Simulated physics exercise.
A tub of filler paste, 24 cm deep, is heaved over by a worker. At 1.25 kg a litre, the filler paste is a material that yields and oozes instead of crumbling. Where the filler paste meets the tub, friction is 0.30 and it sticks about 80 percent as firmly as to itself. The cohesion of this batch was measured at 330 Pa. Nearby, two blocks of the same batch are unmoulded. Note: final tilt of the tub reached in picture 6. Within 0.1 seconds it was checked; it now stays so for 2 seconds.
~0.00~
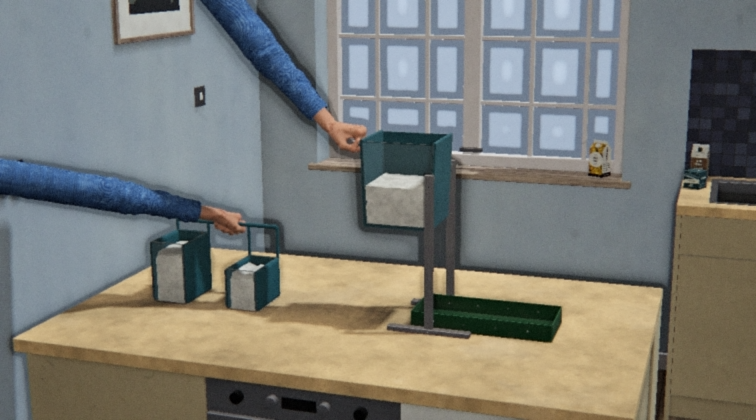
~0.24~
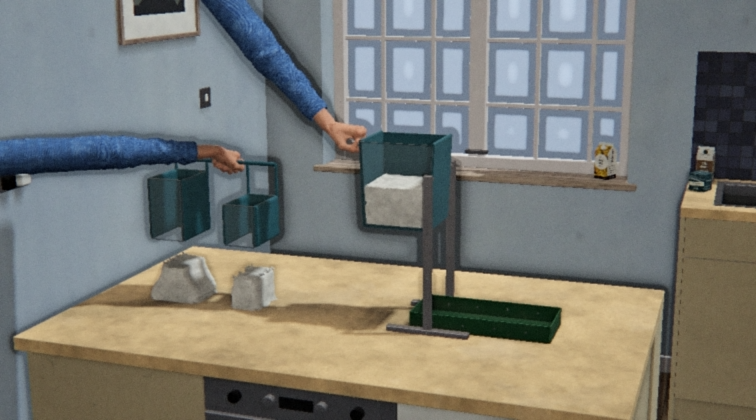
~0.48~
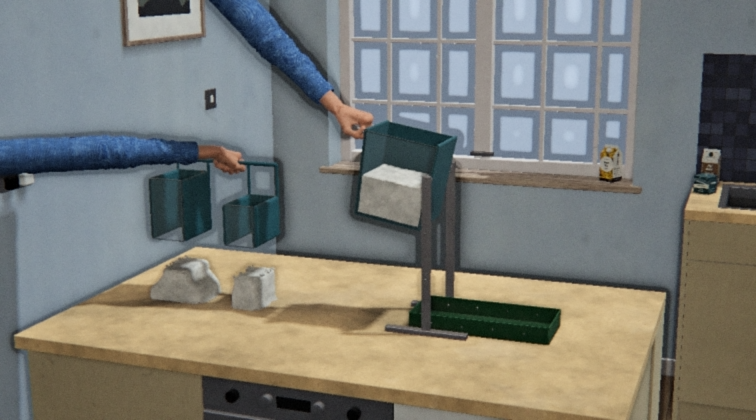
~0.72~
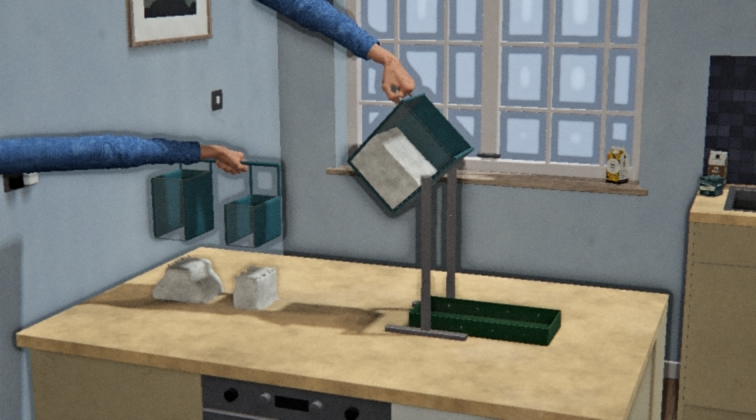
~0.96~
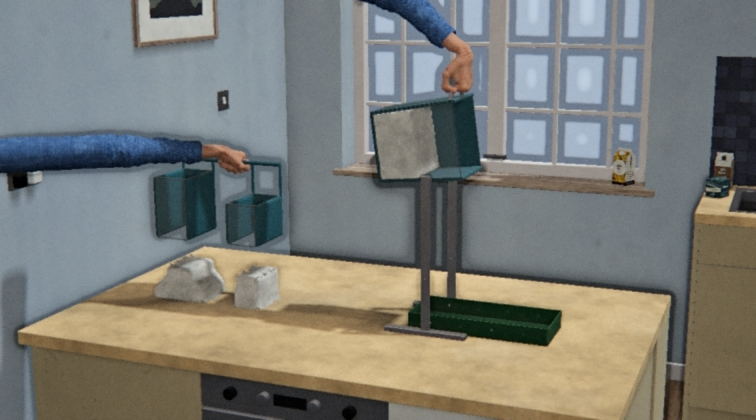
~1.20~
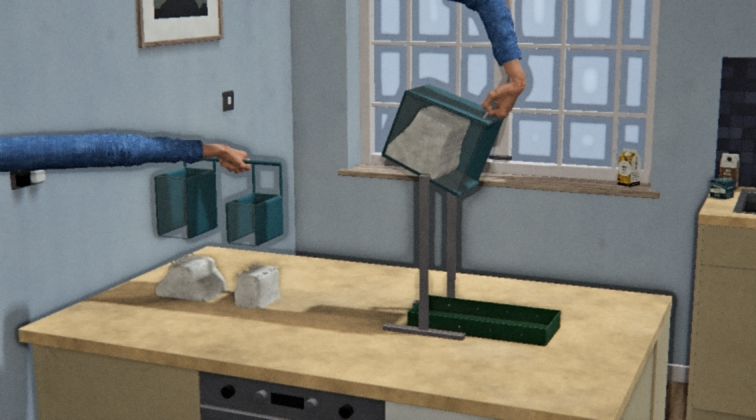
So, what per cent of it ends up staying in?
Expect roughly 0 %.
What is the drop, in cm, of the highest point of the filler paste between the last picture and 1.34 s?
Around 9 cm below its level in the last picture.
After 1.34 s, the tub is at 112 degrees and holds 84 %.
After 1.51 s, the tub is at 112 degrees and holds 38 %.
After 1.68 s, the tub is at 112 degrees and holds 11 %.
After 1.85 s, the tub is at 112 degrees and holds 0 %.
After 3.20 s, the tub is at 112 degrees and holds 0 %.
